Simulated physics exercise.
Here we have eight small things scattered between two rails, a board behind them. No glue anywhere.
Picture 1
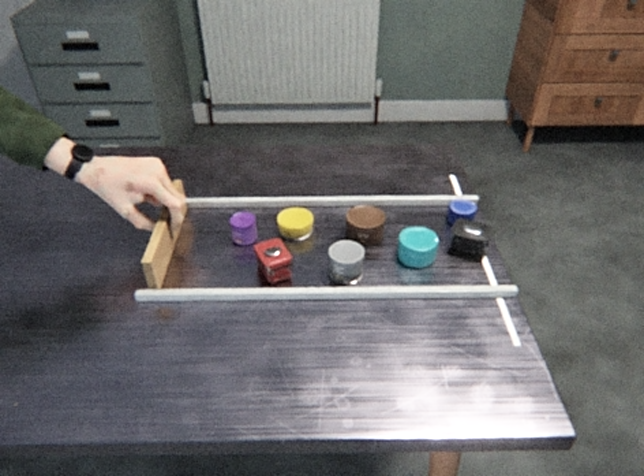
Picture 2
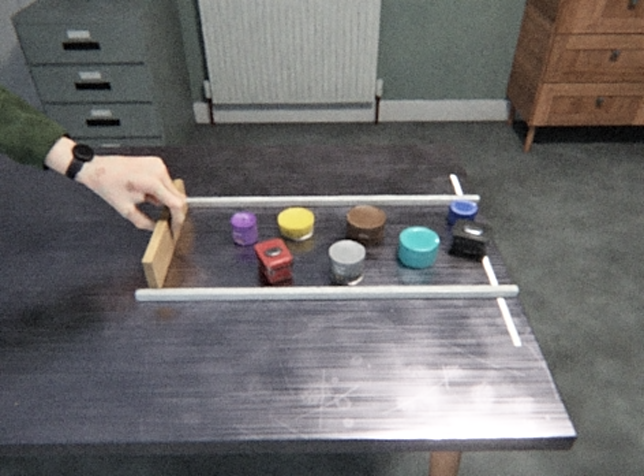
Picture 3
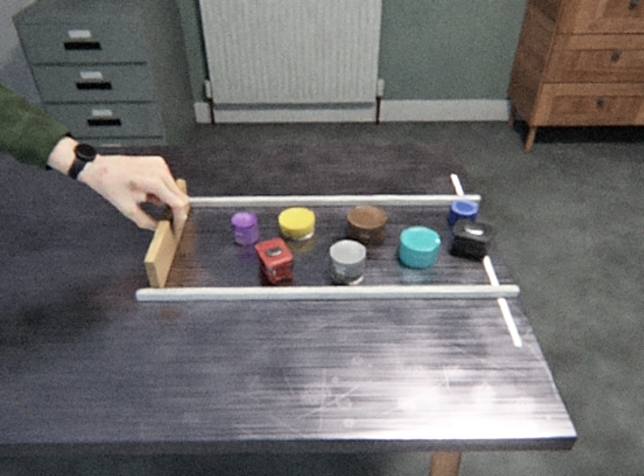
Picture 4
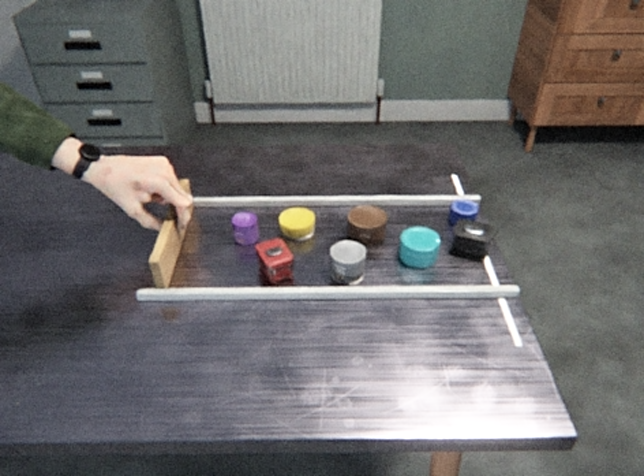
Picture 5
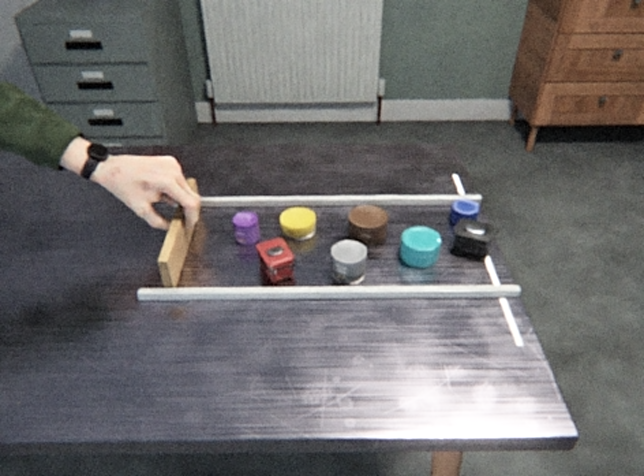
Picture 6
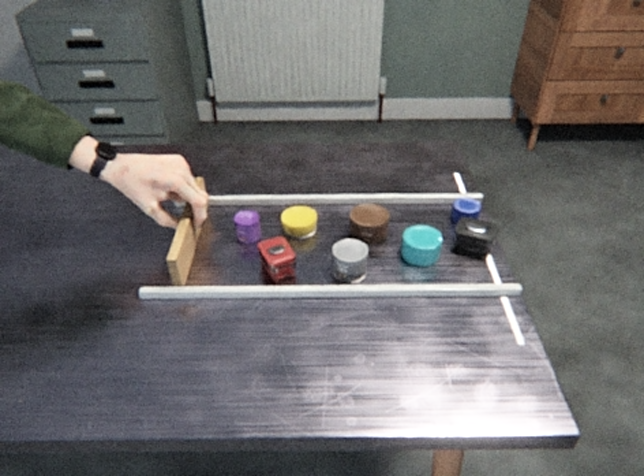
On a dark, scuffed tabletop in a room with a grey filing cabinet, a white radiator and a wooden chest of drawers, the view looks down from the front. Between two pale rails sit purple, yellow, red, brown, grey and turquoise items, with blue and black ones beside a white tape line at right. A hand slides an upright wooden board slightly rightward, the items staying put.
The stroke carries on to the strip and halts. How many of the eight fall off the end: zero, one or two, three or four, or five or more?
The number that fall off is five or more.
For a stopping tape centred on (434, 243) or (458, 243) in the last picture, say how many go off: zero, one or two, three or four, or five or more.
In that order: One to two; three to four.
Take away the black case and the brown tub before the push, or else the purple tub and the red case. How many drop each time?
The counts: 3 and 3.
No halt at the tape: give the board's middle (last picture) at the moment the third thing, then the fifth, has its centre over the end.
First at (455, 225), next at (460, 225).
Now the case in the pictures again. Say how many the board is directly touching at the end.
That makes 3.
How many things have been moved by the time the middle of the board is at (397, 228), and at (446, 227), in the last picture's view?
The counts are 7 and 8.
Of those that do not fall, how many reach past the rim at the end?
It comes to 3.
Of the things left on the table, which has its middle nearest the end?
The yellow tin ends nearest.
Soon after, none off yet; blue lid at rest near (466, 211); black case at rest near (474, 237); turquoise lid at rest near (421, 246).
After that, none off yet; blue lid at rest near (466, 211); black case at rest near (474, 237); turquoise lid moving near (431, 247).
And then, none off yet; blue lid displaced about its own width near (477, 205); black case tilting well over near (516, 238); turquoise lid displaced well along near (488, 246).
In the end, the number that fall off is five or more; gone, grey pot, brown tub, turquoise lid, black case and blue lid.
